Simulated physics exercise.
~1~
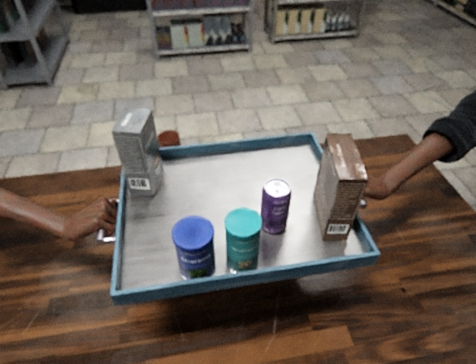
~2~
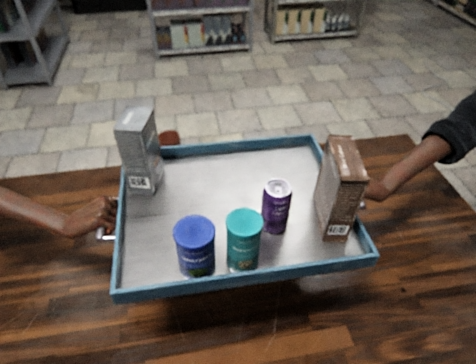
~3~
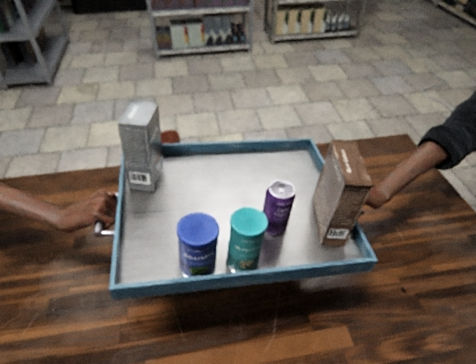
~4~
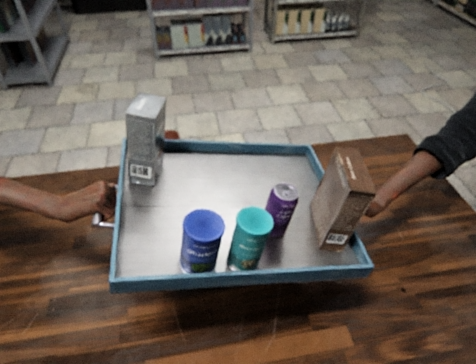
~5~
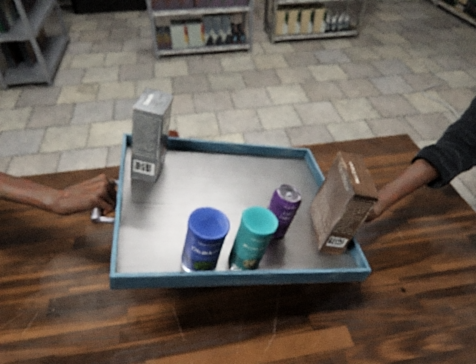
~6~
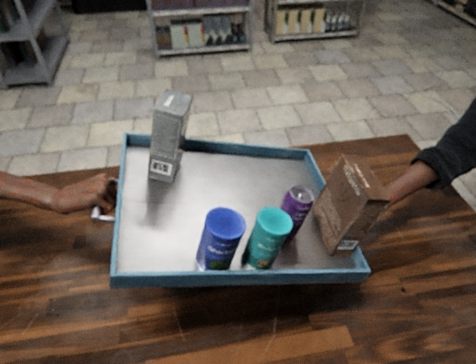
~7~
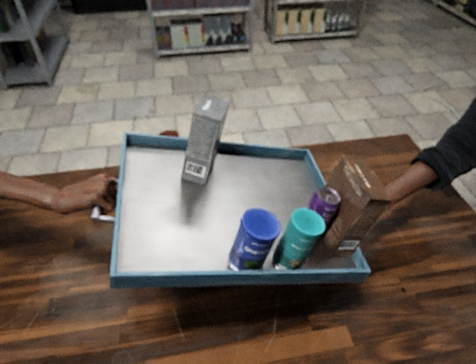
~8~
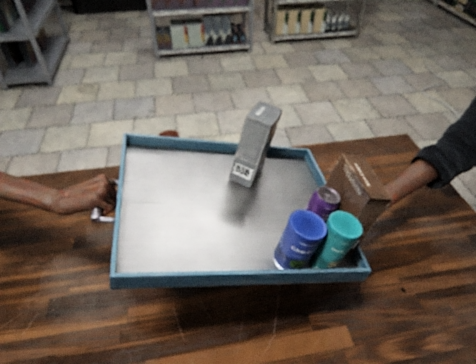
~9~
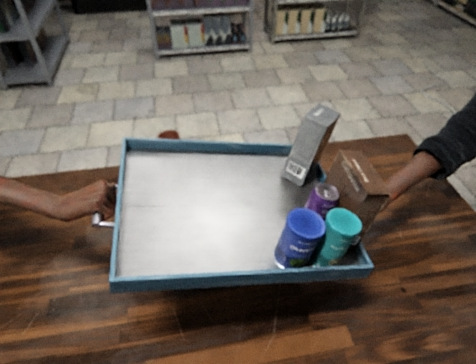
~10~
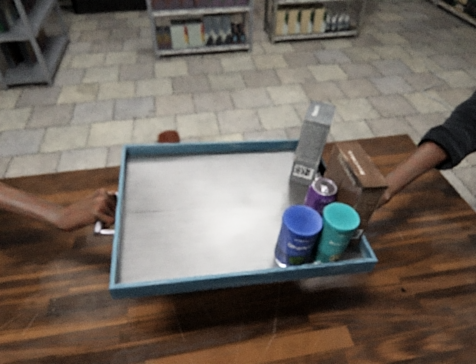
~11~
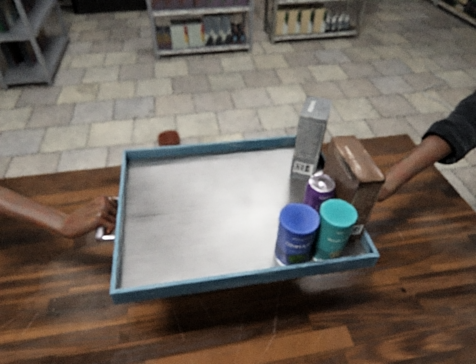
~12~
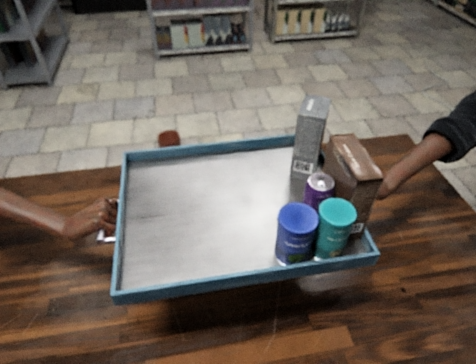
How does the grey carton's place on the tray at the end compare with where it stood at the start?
It starts near the back left corner of the tray and ends near the back right, standing close to the brown packet and the purple can.
Two hands tipping a blue-rimmed tray down to the right, its tins, can and boxes sliding right, then levelling it with everything upright.
